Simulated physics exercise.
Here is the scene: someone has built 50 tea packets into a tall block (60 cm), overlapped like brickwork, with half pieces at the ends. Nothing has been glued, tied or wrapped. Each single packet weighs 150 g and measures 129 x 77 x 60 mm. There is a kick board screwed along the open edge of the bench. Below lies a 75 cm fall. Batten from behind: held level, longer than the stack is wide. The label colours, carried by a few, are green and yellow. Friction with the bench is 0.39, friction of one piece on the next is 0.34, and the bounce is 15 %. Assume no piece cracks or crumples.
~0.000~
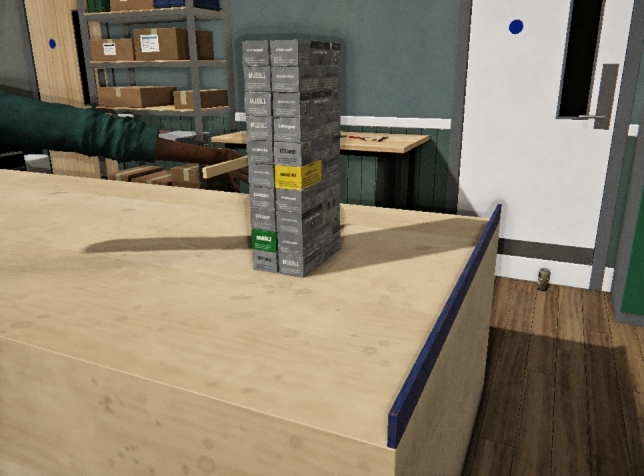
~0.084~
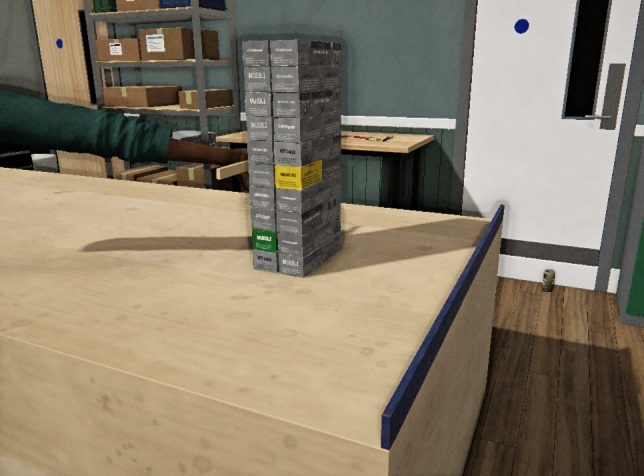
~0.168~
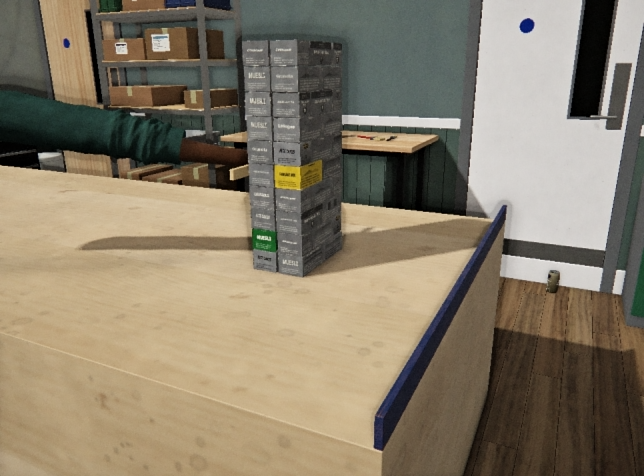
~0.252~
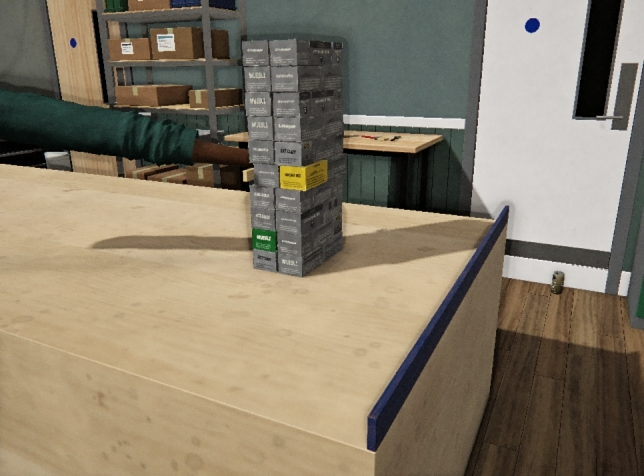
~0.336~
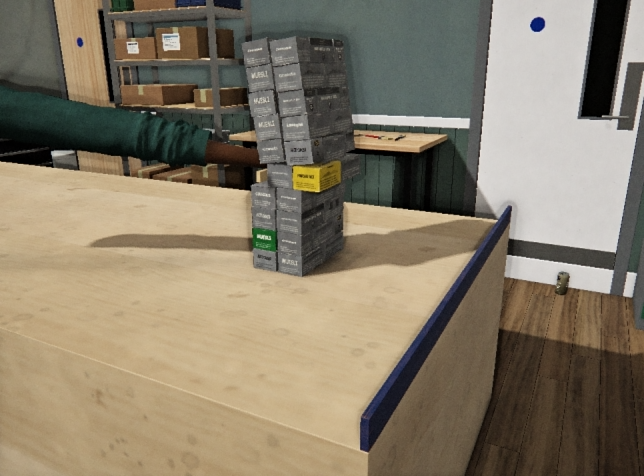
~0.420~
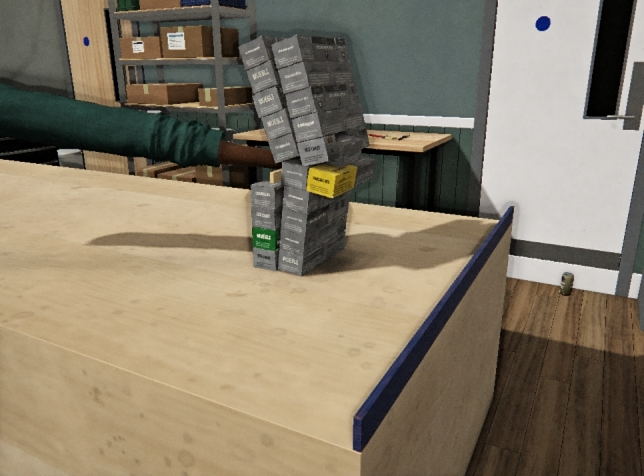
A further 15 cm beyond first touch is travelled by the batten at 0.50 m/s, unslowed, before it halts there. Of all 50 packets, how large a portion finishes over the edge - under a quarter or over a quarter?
The portion is under a quarter.
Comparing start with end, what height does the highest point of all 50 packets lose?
36 cm.
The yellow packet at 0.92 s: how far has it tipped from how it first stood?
Its tilt comes to about 180° at that moment.
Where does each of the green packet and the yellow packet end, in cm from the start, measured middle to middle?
Result: Green at 0 cm, yellow at 42 cm.
After 0.60 s, none of the 50 packets over the edge, 41 disturbed; yellow packet on its side.
After 0.92 s, none of the 50 packets over the edge, 42 disturbed; yellow packet upside down.
At rest (3.6 s), 3 of the 50 packets over the edge; yellow packet upside down; green packet unmoved. That is 6 per cent. As the last picture would show them, middles, yellow packet near (419, 278), green packet near (269, 236).
